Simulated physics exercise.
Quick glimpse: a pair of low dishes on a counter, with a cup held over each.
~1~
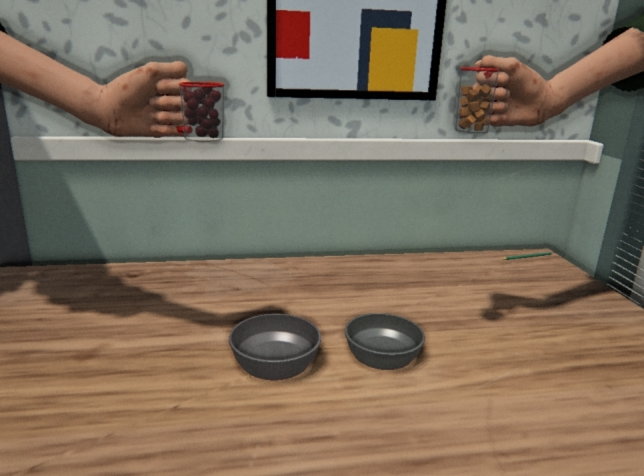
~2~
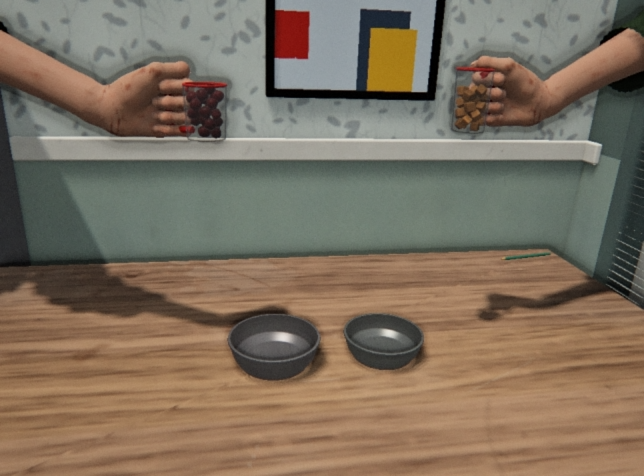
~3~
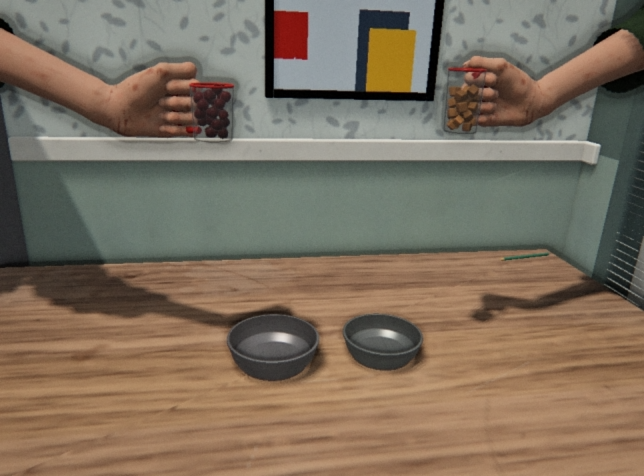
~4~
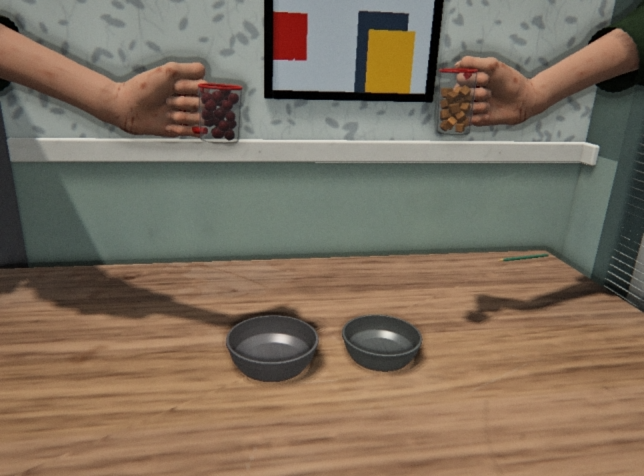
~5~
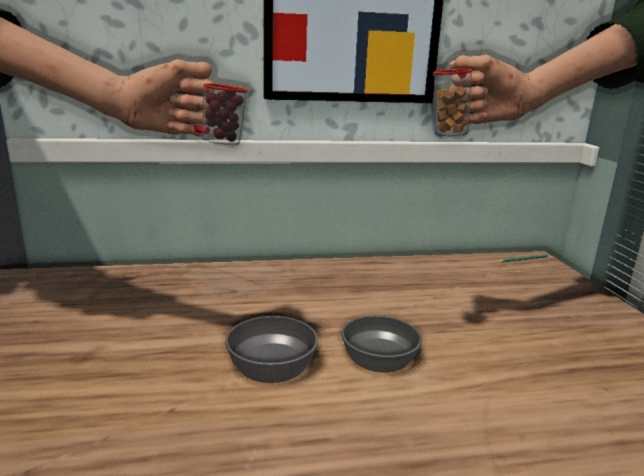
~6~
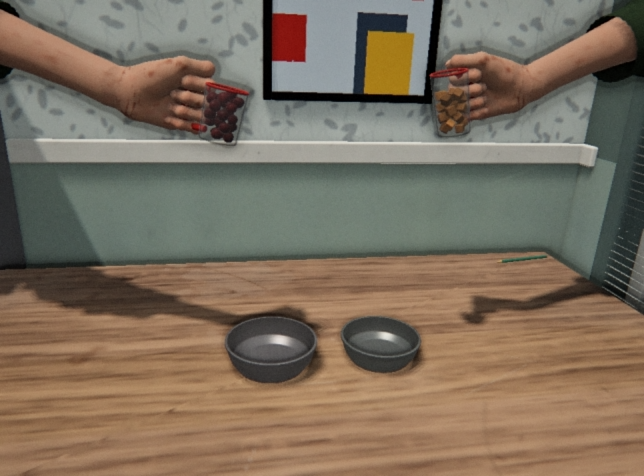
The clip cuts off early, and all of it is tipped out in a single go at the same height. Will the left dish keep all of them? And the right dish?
Left dish: No, right dish: No.
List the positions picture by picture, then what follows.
In the first picture, left dish (280, 364), empty; left cup (203, 112), holding dried cherries, high above its dish; right dish (396, 356), empty; right cup (476, 100), holding brown sugar cubes, high above its dish.
In the second picture, left cup (206, 112), upright; right cup (471, 101), upright.
In the third picture, left cup (213, 112), upright; right cup (464, 101), upright.
In the fourth picture, left cup (220, 114), tipped 2°; right cup (456, 102), tipped 2°.
In the fifth picture, left cup (223, 114), tipped 7°; right cup (452, 103), tipped 7°.
In the sixth picture, left dish (276, 367); left cup (223, 115), tipped 12°; right dish (392, 359); right cup (451, 103), tipped 12°.
Then, 0.44 s later than the last frame, left, every one still in the cup; right, every one still in the cup.
Then, 0.90 s later than the last frame, left, almost all still in the cup, about a tenth in the air; right, every one still in the cup.
Then, 1.45 s later than the last frame, left, roughly a third in the dish, roughly two thirds in the air; right, roughly a third still in the cup, about a tenth in the dish, roughly half in the air.
When it is over, left, the larger part in the dish, roughly a quarter outside the dish; right, the larger part in the dish, roughly a quarter outside the dish.
